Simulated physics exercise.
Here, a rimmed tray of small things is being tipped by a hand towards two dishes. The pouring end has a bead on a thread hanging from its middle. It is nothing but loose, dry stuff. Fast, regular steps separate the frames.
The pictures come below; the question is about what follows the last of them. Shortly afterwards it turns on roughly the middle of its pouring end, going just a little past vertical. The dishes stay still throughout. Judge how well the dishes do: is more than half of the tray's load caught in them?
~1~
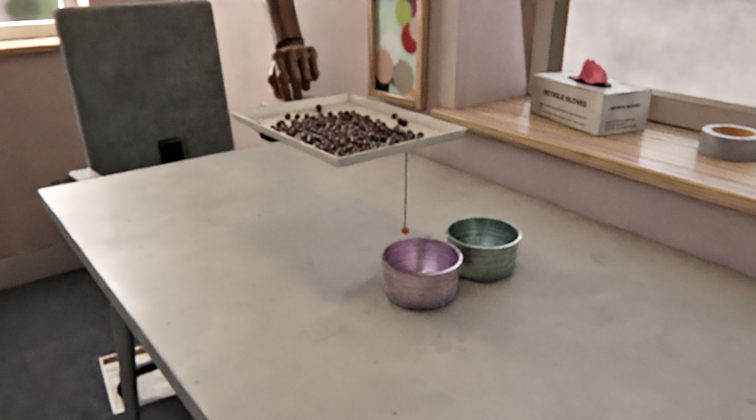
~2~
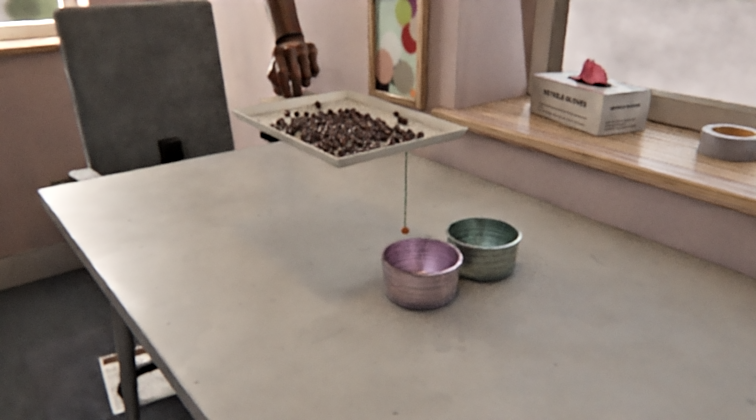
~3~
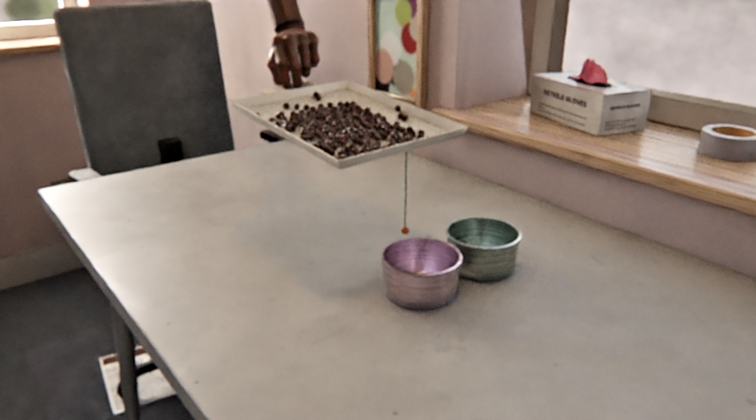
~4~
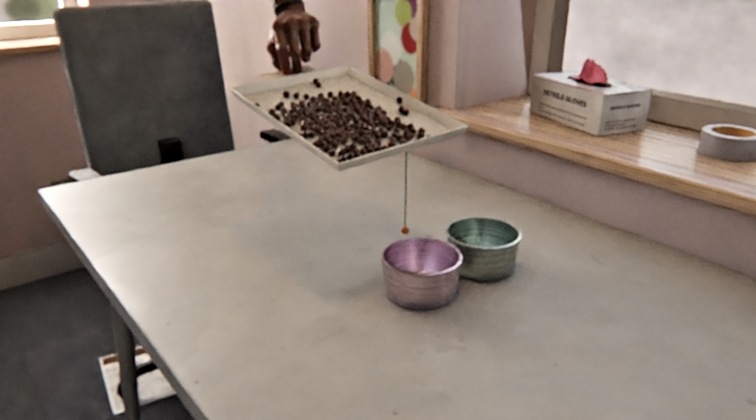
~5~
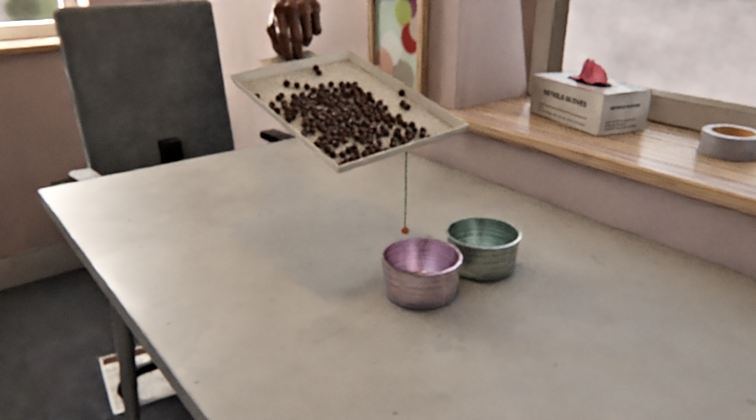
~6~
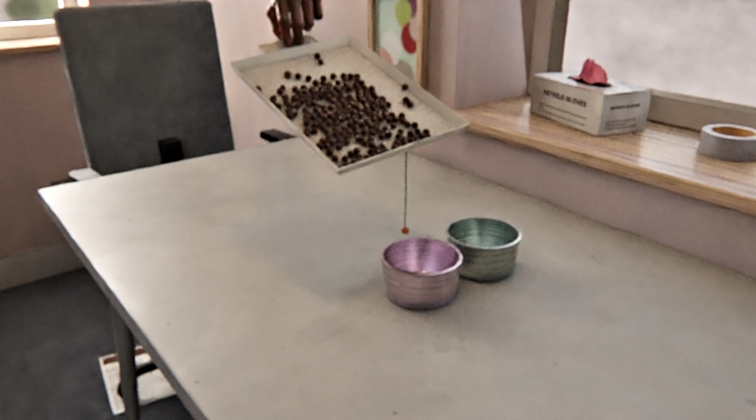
No, less than half is caught.
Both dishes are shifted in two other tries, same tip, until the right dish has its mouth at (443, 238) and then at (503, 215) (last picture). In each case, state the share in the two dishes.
Roughly 60% the first time and 0% the second time.
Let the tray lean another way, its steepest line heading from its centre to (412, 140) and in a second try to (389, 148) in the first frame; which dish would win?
One gives the rightmost dish and two gives the leftmost dish.
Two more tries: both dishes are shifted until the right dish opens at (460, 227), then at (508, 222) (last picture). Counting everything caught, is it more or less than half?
Taking the tries in order: A minor share, followed by a minor share.
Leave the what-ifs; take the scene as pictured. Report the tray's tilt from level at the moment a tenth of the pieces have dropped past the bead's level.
That would be about 55 degrees from level.
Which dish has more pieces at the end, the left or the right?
It's the left of the two that is fuller.
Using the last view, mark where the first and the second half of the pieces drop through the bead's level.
Initially about (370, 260); subsequently about (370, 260).
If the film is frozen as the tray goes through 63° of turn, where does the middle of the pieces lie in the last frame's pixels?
Around (370, 182).
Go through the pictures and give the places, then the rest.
Corners of the pouring end at (339, 156) and (461, 128), level; middle of the load at (343, 131), chocolate balls; left dish at (448, 285); right dish at (510, 258); bead on its thread at (405, 230), in the first picture.
Corners of the pouring end at (339, 157) and (461, 127), level; middle of the load at (343, 130), in the second picture.
Corners of the pouring end at (339, 158) and (462, 126), tipped barely, lowest at the left corner; middle of the load at (343, 126), in the third picture.
Corners of the pouring end at (340, 161) and (462, 125), tipped a little, lowest at the left corner; middle of the load at (343, 120), in the fourth picture.
Corners of the pouring end at (340, 163) and (463, 124), tipped a little, lowest at the left corner; middle of the load at (344, 115), in the fifth picture.
Corners of the pouring end at (340, 166) and (464, 122), tipped clearly, lowest at the left corner; middle of the load at (347, 113), nearly all on the move; left dish at (448, 285); right dish at (510, 258), in the sixth picture.
Soon, tray tipped steeply; about half on the tray; a small part in the left dish; about a quarter outside both; about a quarter in the air.
A while on, tray tipped past a quarter turn; about a quarter in the left dish; a stray few in the right dish; most outside both; a stray few in the air.
Towards the end, tray tipped past a quarter turn; about a quarter in the left dish; a stray few in the right dish; most outside both.
Finally, tray tipped past a quarter turn; about a quarter in the left dish; a stray few in the right dish; most outside both.
